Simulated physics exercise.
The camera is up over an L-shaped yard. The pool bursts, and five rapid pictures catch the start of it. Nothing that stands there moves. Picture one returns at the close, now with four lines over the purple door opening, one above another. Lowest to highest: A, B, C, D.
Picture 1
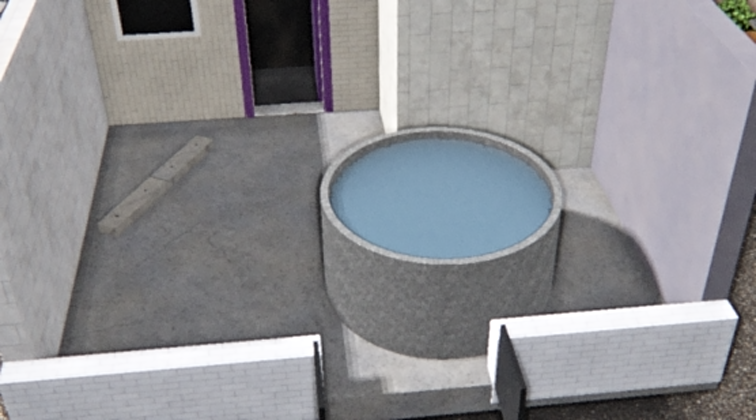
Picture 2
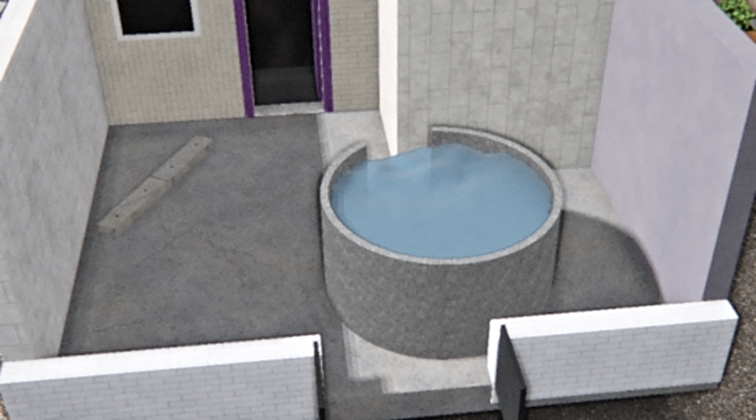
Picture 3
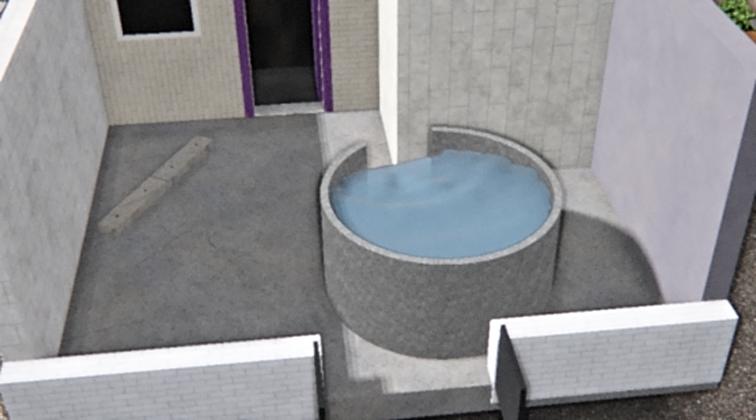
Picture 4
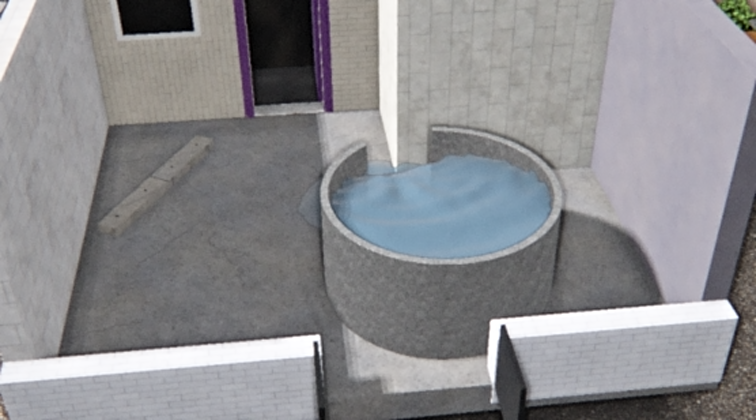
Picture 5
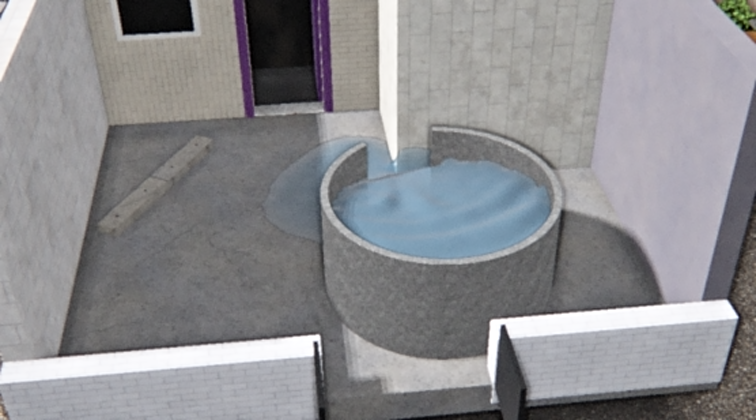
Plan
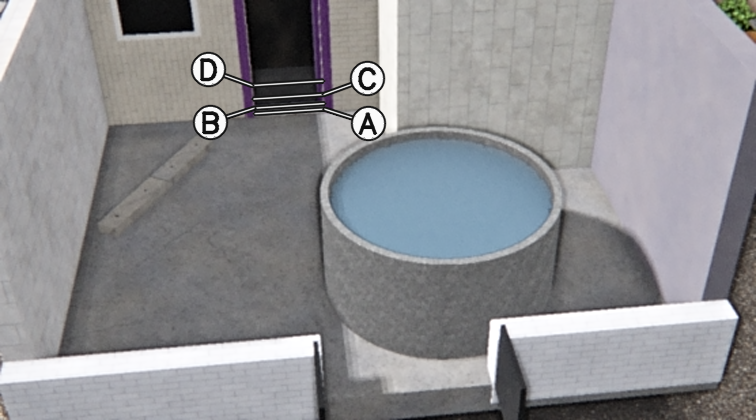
The clip shows a round stone pool of still water in a walled yard; a gap opens in its back rim, the water surface ripples and dips there, and a shallow sheet spreads leftward across the grey ground.
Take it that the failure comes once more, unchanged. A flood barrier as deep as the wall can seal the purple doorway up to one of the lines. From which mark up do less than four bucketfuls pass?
Use line D.
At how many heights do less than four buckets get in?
One of the four.
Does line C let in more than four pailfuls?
Yes, that goes wrong.
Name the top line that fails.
The answer is C.
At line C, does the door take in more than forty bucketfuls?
No, less.
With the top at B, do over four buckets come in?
Yes, it does.
On the marked copy, A at (289, 111); B at (289, 105); C at (288, 96); D at (287, 83); from the bottom up A, B, C, D.
For line A, dozens of bucketfuls pour in.
For line B, dozens of bucketfuls pour in.
For line C, about 12 bucketfuls get in.
For line D, nothing gets over.
